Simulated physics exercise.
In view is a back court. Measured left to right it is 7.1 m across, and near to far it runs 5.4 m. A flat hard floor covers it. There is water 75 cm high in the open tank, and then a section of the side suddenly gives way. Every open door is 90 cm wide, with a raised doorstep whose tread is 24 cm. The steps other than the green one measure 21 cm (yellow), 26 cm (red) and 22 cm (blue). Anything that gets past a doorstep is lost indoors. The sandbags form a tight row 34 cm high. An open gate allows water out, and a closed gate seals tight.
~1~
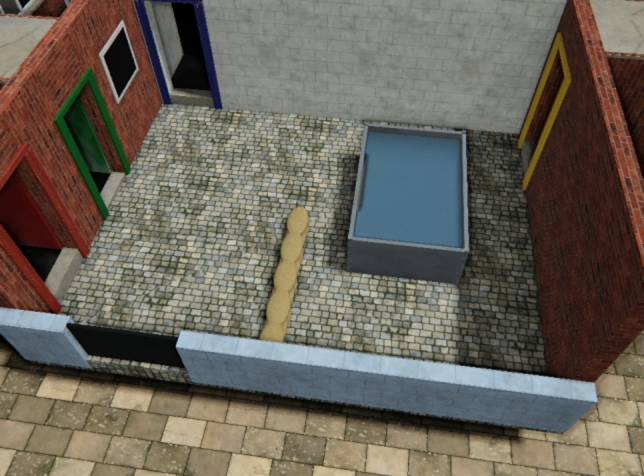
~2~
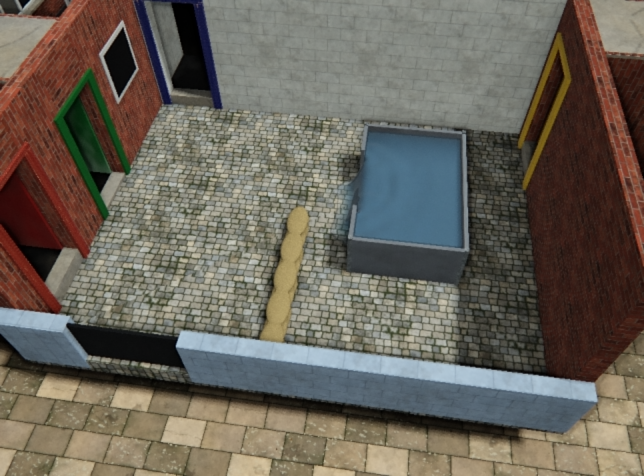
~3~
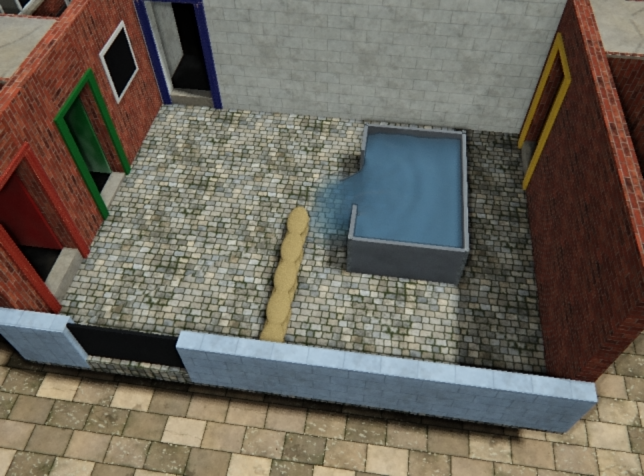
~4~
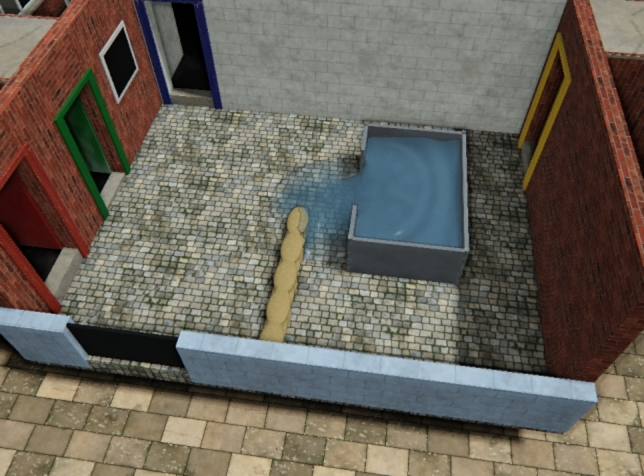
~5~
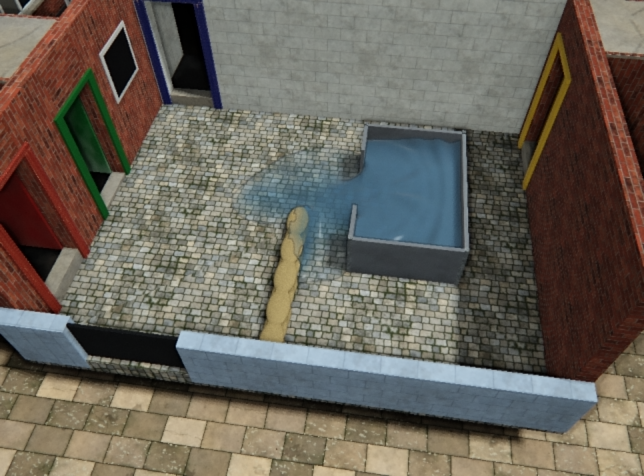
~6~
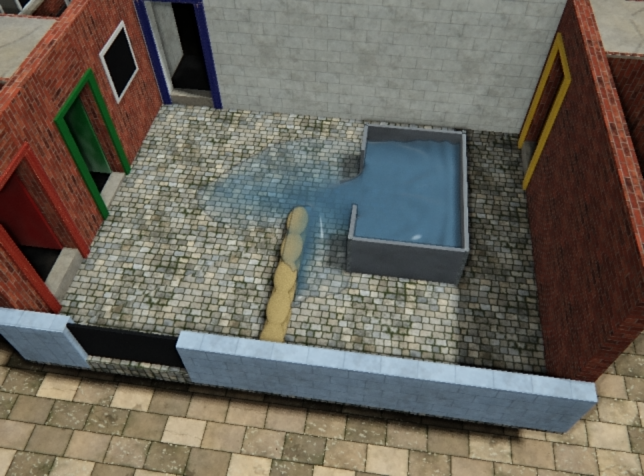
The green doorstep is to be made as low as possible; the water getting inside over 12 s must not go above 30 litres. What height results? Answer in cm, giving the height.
It would have to be roughly 18 cm high.
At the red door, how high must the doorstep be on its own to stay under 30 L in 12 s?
About 8.0 cm at red.
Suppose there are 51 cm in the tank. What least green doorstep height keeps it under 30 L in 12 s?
About 10.5 cm.
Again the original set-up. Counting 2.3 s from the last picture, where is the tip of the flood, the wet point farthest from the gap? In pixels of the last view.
Near (44, 339).
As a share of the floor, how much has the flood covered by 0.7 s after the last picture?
40 %.
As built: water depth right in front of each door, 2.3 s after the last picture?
Door by door, in centimetres - yellow 0, green 18, red 8, blue 28.
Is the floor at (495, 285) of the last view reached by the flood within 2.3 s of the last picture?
At that moment it's not yet touched.
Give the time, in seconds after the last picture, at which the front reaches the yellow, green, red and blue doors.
The yellow door gets it at 5.0 s, the green door at 0.4 s, the red door at 1.3 s and the blue door at 1.0 s.
Then, 0.7 s after the last picture water covers 40 % of the floor, deepest (42 cm) near (317, 230); 10 cm at the green door, 12 litres in over its 7 cm doorstep.
Then, 2.3 s after the last picture water covers 60 % of the floor, deepest (30 cm) near (158, 114); 18 cm at the green door, 135 litres in over its 7 cm doorstep.
Then, 11.3 s after the last picture water covers 95 % of the floor, deepest (12 cm) near (214, 131); 8 cm at the green door, 247 litres in over its 7 cm doorstep.
At the green door as built, the water peaked near 21 cm, 1.9 s after the last picture.
With a doorstep of 15 cm, 61 litres would have come in within the 12 s; with 20 cm, 15 litres. So under 30 litres takes about 18 cm.
